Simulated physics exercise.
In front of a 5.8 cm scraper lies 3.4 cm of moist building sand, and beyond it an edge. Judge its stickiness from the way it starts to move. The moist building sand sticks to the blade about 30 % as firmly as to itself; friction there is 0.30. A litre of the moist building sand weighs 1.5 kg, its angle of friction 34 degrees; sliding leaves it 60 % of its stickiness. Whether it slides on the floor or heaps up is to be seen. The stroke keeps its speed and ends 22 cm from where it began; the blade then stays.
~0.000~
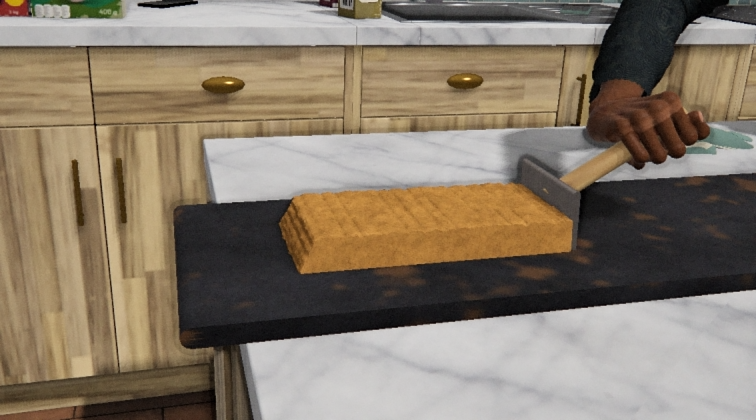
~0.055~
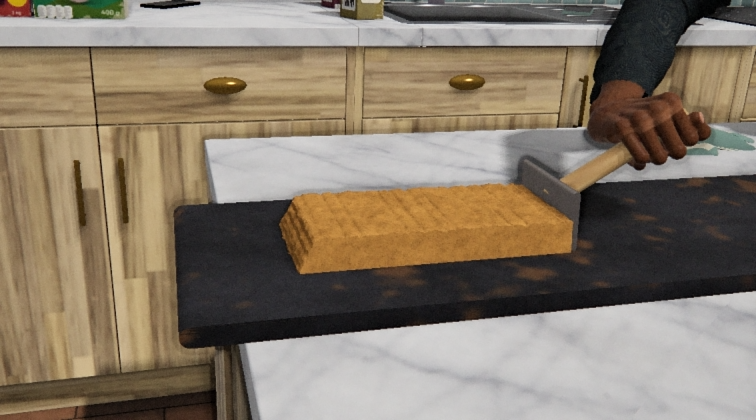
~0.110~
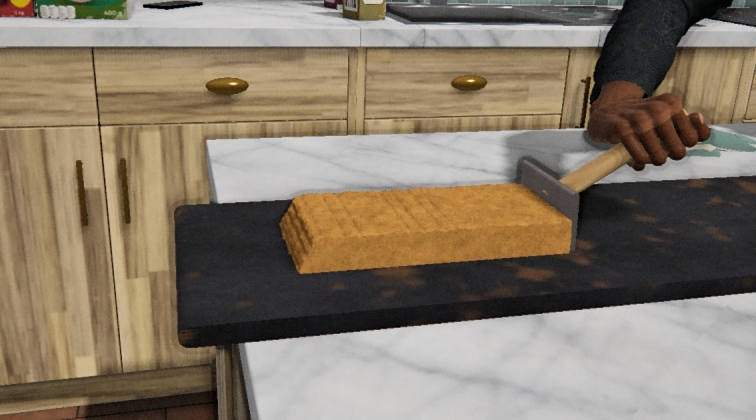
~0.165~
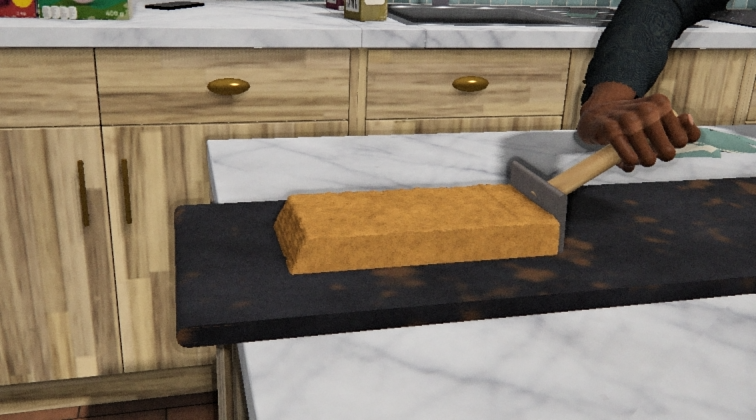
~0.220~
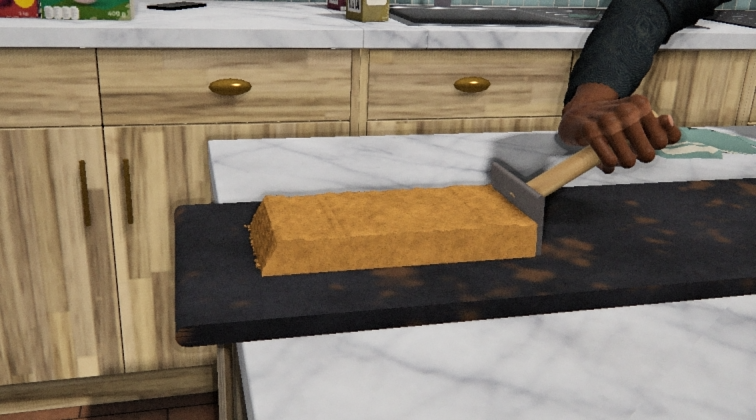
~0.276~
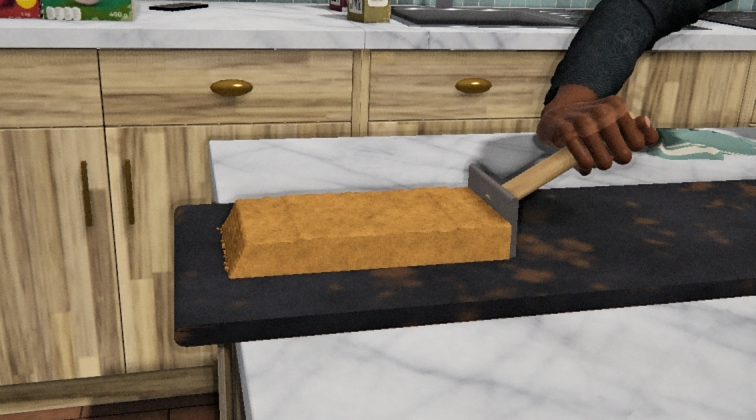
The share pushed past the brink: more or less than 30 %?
It comes out more than 30 %.
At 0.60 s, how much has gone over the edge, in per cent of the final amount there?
Some 40 per cent.
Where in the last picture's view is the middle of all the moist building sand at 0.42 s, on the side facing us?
Near (309, 256).
After 0.42 s, 0 % has gone over the edge.
After 0.60 s, 15 % has gone over the edge.
After 0.77 s, 42 % has gone over the edge.
After 0.94 s, 42 % has gone over the edge.
After 1.00 s, 42 % has gone over the edge.
